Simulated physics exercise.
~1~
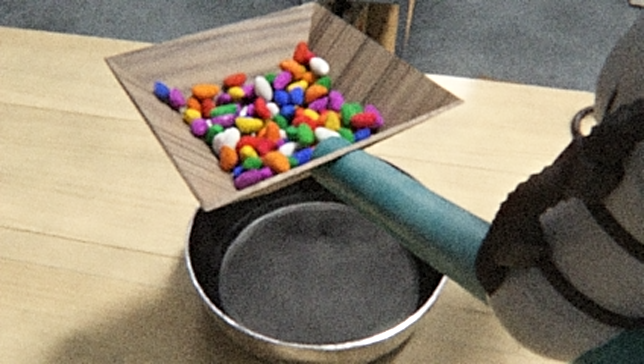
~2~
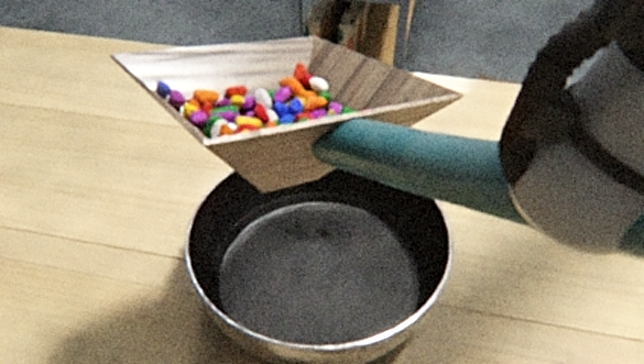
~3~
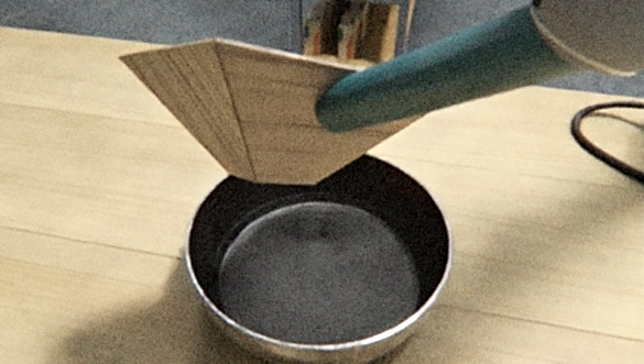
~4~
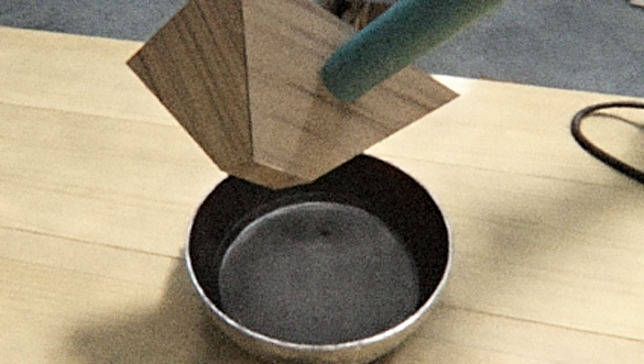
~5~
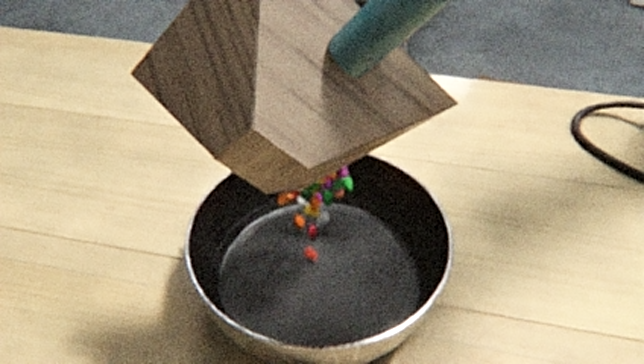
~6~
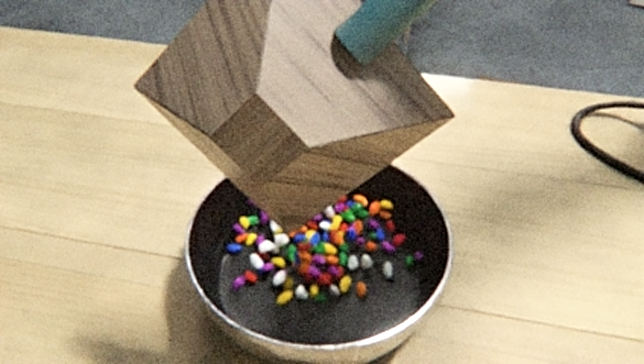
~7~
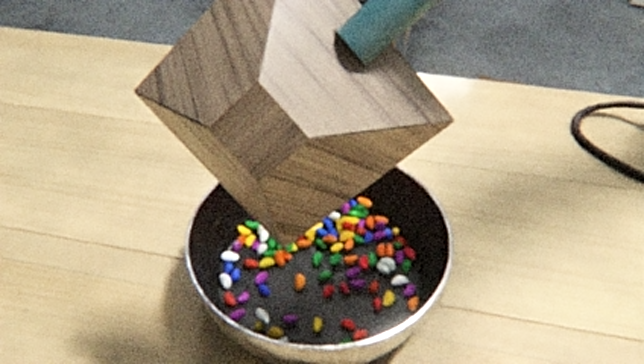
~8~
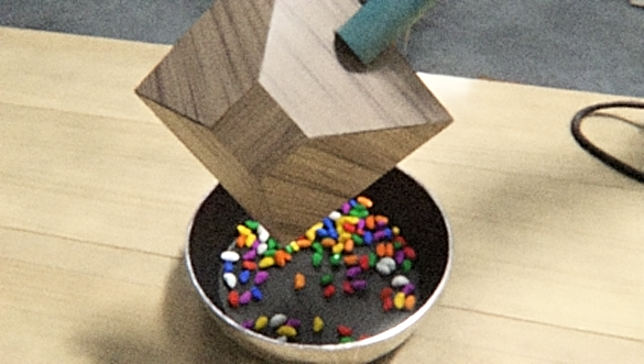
A square, flared wooden scoop full of brightly coloured jelly beans hangs above a dark round pan with a silvery rim, seen from above at an angle on a pale wooden table. A teal handle joins the scoop on the right, where a grey and black robotic-looking arm is partly in view at first. The scoop tips steadily forward, hiding the beans behind its wooden underside. A few beans then drop from its lower edge, followed by a thick tumble that scatters across the pan. Finally the scoop stays steeply tipped and still, with the beans spread over the pan's bottom.
